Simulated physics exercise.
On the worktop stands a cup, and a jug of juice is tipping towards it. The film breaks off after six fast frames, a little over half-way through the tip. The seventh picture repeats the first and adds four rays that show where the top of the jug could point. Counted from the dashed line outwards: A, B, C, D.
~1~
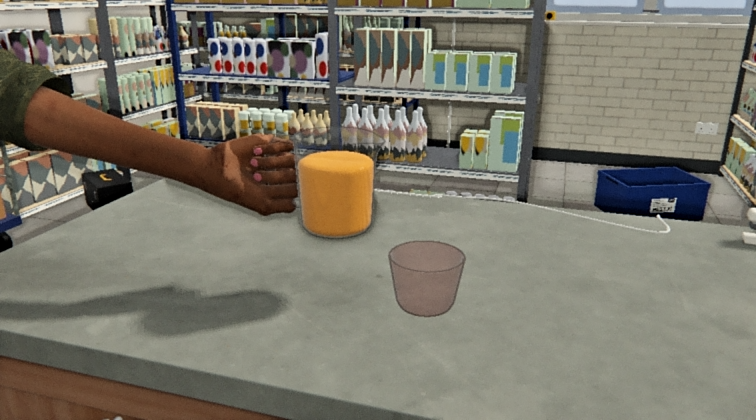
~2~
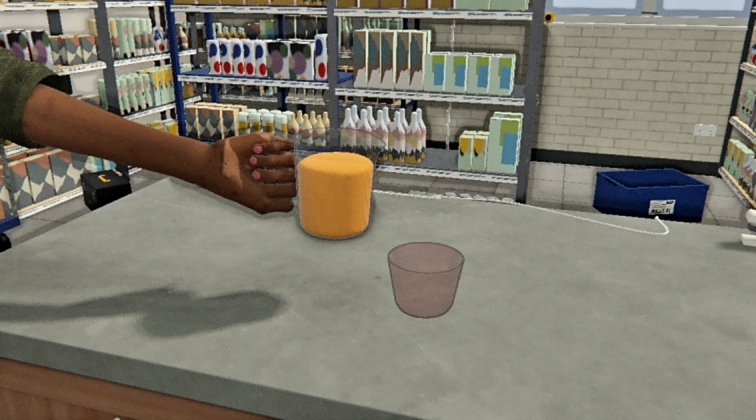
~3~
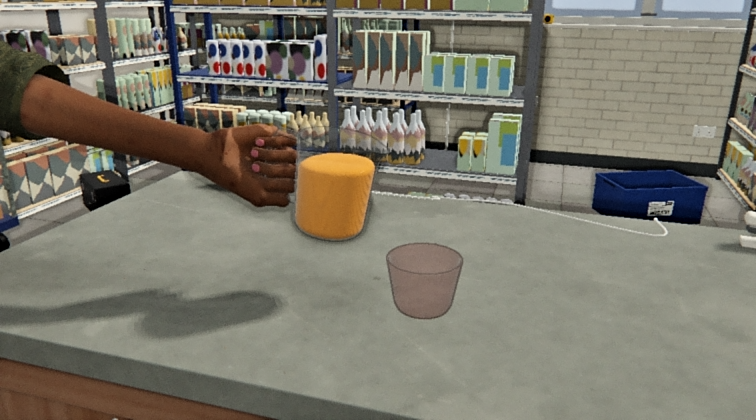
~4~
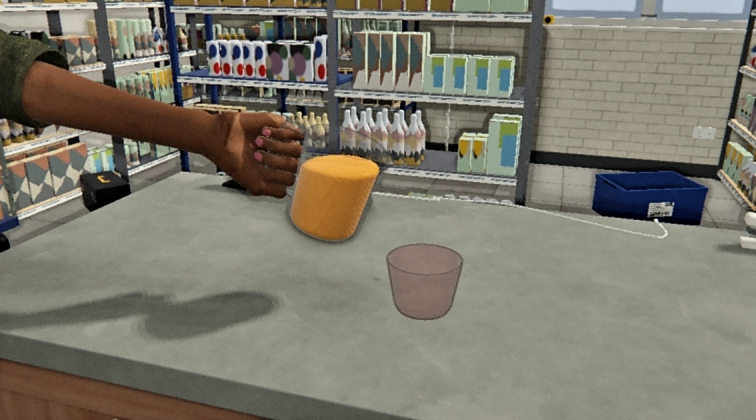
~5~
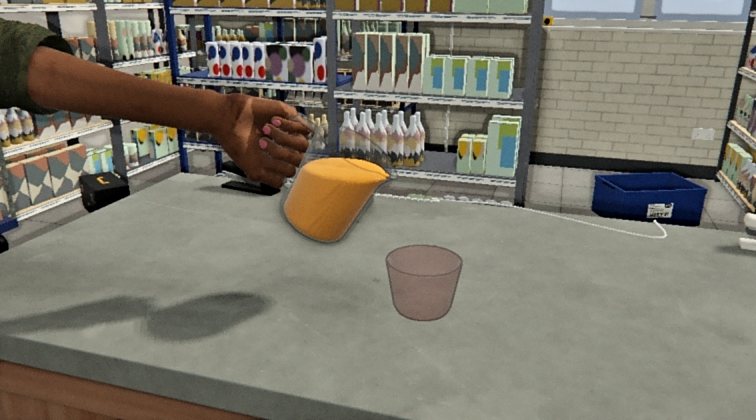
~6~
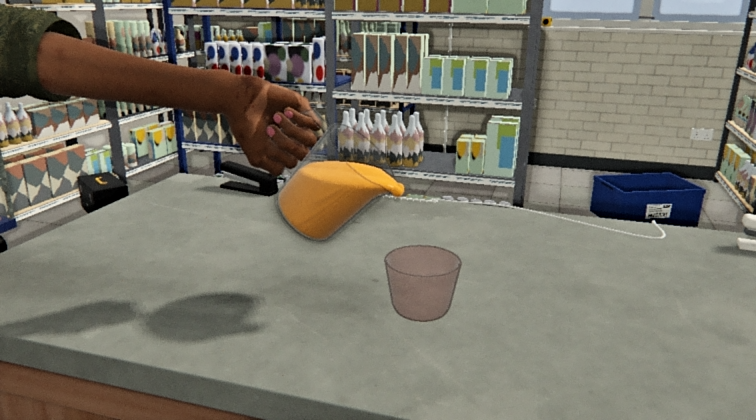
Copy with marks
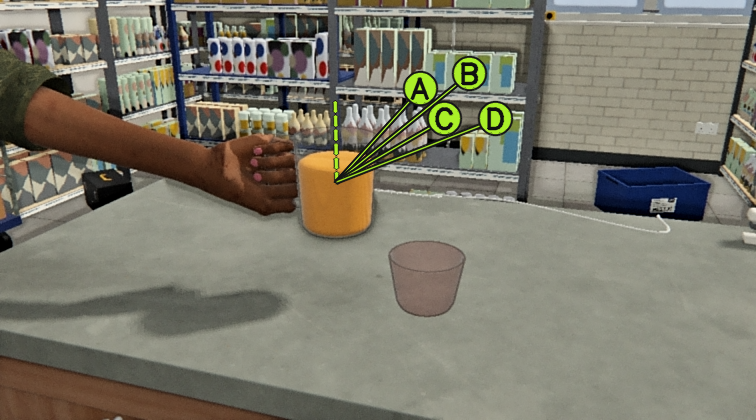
On a grey worktop in a shop, a hand tilts a clear jug of orange juice rightward, gradually at first and then more steeply, beside an empty, pinkish see-through cup, until juice is over the jug's lip.
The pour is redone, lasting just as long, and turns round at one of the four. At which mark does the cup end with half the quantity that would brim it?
Mark C.
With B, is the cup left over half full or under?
Under.
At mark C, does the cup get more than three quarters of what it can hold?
No.
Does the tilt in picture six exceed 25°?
Yes, it does.
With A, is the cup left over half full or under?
Under.
On the marked copy, A at (409, 101); B at (456, 84); C at (430, 127); D at (480, 125).
With A, the cup ends with about 12 % of what it can hold.
With B, the cup ends with about 26 % of what it can hold.
With C, the cup ends with about 47 % of what it can hold.
With D, the cup ends with about 72 % of what it can hold.
